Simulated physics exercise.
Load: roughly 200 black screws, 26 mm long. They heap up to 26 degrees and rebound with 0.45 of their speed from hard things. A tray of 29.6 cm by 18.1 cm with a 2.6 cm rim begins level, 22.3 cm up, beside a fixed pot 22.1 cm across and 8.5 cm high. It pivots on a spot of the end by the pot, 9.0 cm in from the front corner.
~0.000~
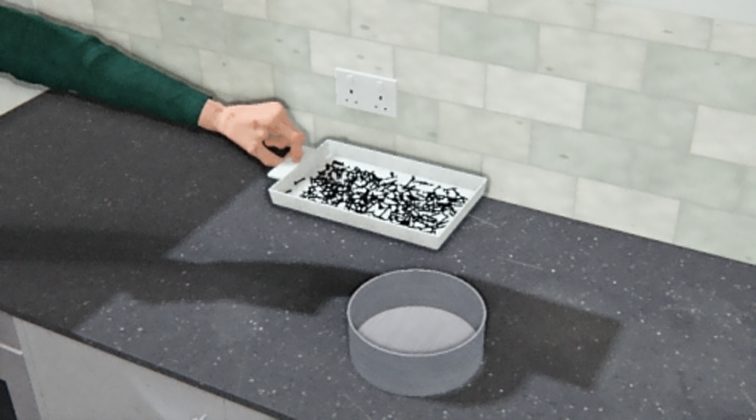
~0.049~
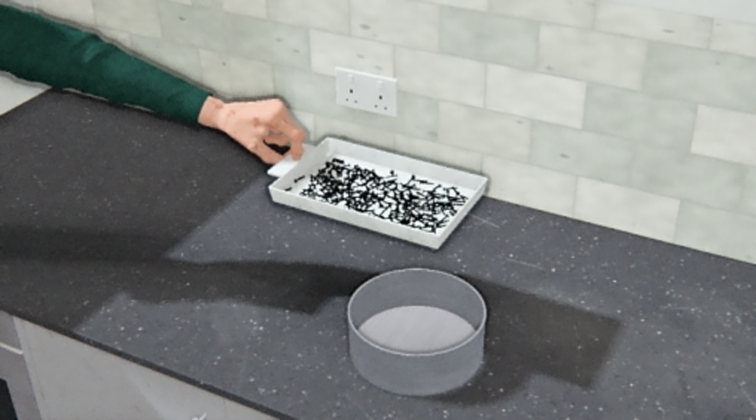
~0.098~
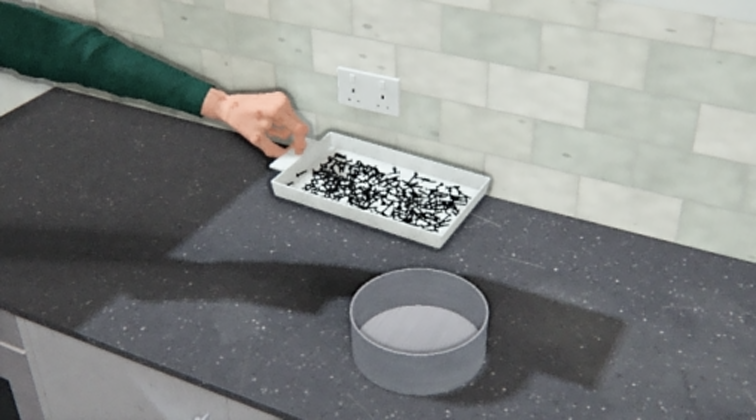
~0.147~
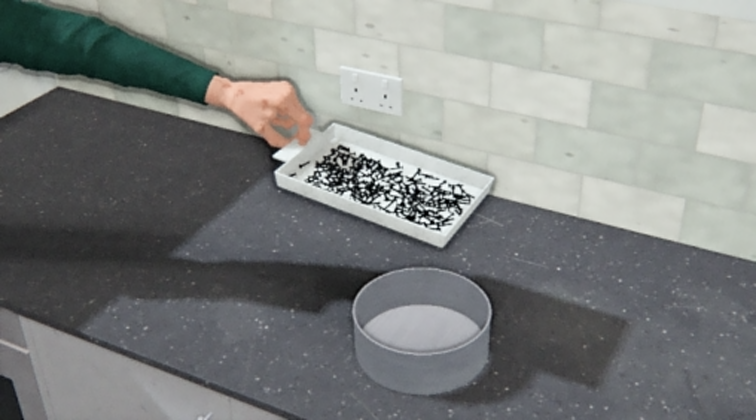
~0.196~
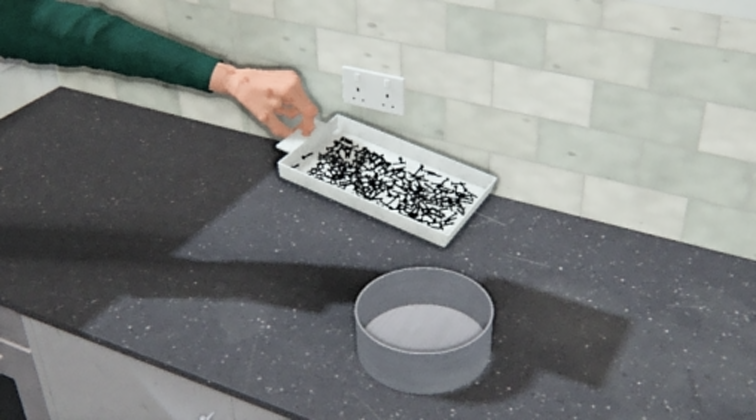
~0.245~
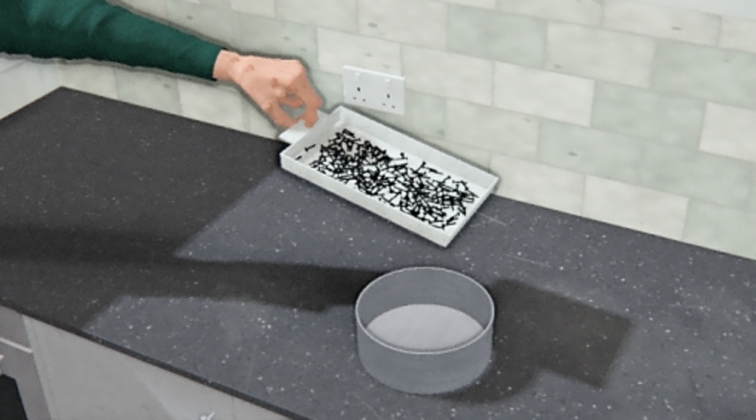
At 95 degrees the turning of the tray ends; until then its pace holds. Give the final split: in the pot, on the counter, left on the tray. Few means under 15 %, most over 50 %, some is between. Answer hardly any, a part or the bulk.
In the pot: A part; on the counter: The bulk; left on the tray: Hardly any.
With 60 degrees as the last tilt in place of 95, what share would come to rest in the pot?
Then about 5 per cent.
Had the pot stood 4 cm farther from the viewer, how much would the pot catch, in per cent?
Then about 35 per cent.
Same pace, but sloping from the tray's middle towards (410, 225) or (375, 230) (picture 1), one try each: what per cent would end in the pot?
About 100 and 90 per cent.
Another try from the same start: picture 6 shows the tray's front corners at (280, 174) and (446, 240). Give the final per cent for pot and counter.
Pot 100, counter 0.
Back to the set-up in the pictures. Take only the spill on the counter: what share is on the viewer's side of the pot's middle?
About 10 per cent.
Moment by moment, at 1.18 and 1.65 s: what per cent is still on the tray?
About 75, 10.
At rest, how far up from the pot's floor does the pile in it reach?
Some 1.5 cm.
After 0.81 s, tilt 52 degrees; the tray holds 100 %, the pot 0 %.
After 1.18 s, tilt 77 degrees; the tray holds 75 %, the pot 5 %.
Then, at 1.65 s, tilt 95 degrees; the tray holds 10 %, the pot 20 %.
At rest (2.9 s), pot 25 %, counter 75 %, tray 0 %.
